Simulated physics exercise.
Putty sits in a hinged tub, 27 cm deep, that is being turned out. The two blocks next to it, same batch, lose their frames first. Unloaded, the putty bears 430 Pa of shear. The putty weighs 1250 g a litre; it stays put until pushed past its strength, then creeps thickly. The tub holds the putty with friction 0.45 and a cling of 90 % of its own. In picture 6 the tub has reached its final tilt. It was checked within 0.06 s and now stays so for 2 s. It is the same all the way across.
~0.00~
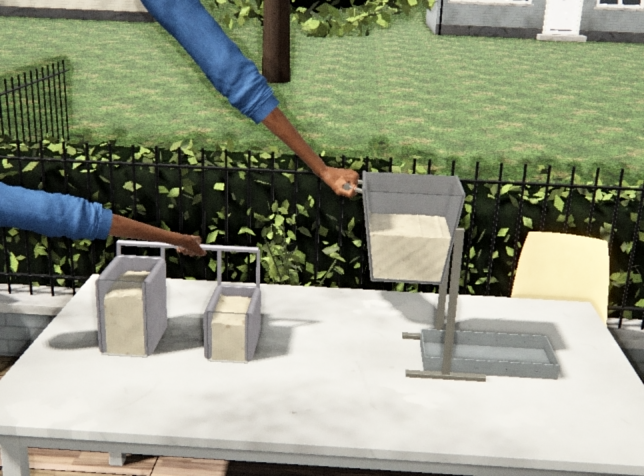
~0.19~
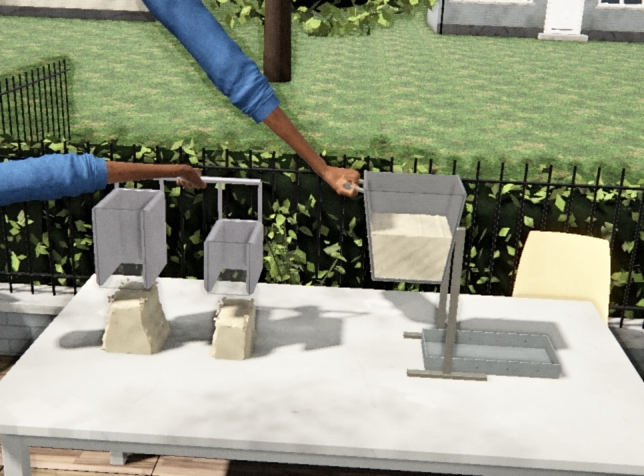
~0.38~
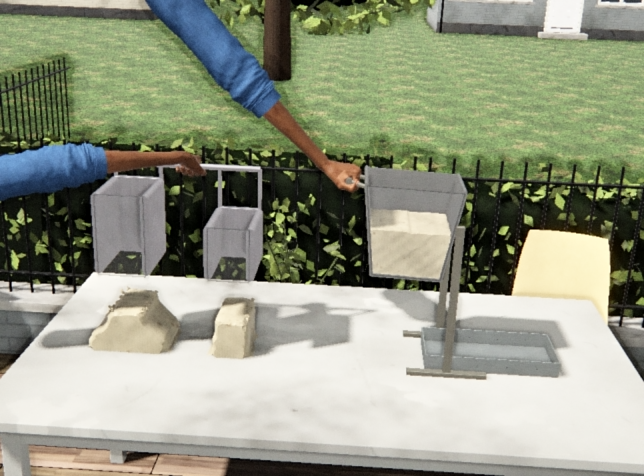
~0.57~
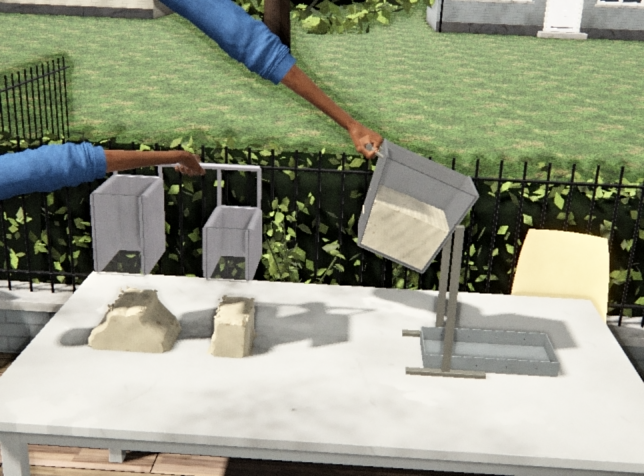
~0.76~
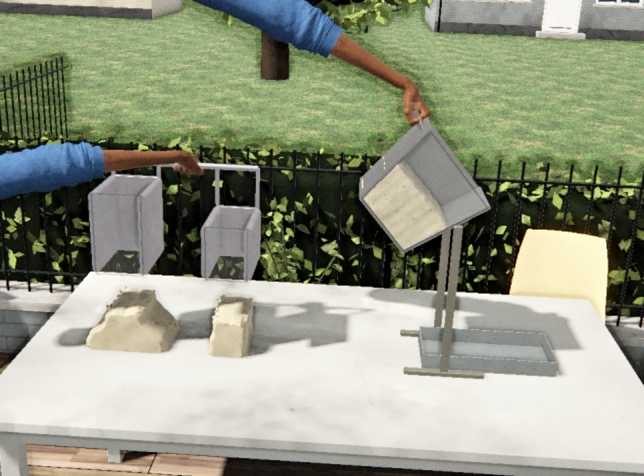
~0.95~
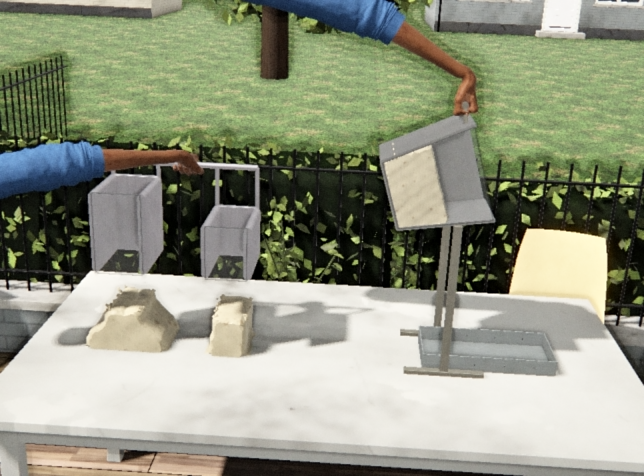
On a pale table in a fenced garden, a blue-sleeved arm lifts two clear containers off two pale blocks, and the left block slumps lower and wider while the right one stays about as tall. Then another blue-sleeved arm swings a clear tub on a stand steeply over to the right, its pale contents still inside.
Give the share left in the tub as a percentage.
The share left in the tub is near 100 %.
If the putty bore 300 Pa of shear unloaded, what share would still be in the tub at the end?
In that case some 100 per cent.
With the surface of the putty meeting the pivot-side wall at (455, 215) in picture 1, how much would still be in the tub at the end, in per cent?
It would be near 95 %.
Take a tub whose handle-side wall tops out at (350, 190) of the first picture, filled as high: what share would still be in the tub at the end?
It would be near 100 %.
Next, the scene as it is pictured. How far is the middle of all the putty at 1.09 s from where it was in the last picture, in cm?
Roughly 2 cm.
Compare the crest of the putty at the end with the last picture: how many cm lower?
Some 4 cm.
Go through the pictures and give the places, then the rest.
The first frame shows handle-side rim at (366, 190), tilt 0 degrees; top of the putty at (388, 234); blocks stand 21 cm, 13 cm (left to right).
The second frame shows handle-side rim at (367, 189), tilt 0 degrees; top of the putty at (390, 233); blocks stand 17 cm, 13 cm (left to right).
The third frame shows handle-side rim at (368, 185), tilt 2 degrees; top of the putty at (377, 229); blocks stand 13 cm, 13 cm (left to right).
The fourth frame shows handle-side rim at (389, 156), tilt 21 degrees; top of the putty at (379, 202); blocks stand 13 cm, 13 cm (left to right).
The fifth frame shows handle-side rim at (432, 131), tilt 50 degrees; top of the putty at (399, 168); blocks stand 13 cm, 13 cm (left to right).
The sixth frame shows handle-side rim at (476, 128), tilt 73 degrees; top of the putty at (429, 148); blocks stand 13 cm, 13 cm (left to right).
After 1.09 s, the tub is at 73 degrees and holds 100 %.
After 1.26 s, the tub is at 73 degrees and holds 100 %.
After 1.43 s, the tub is at 73 degrees and holds 100 %.
After 1.60 s, the tub is at 73 degrees and holds 100 %.
After 2.95 s, at the end, the tub is at 73 degrees and holds 100 %.
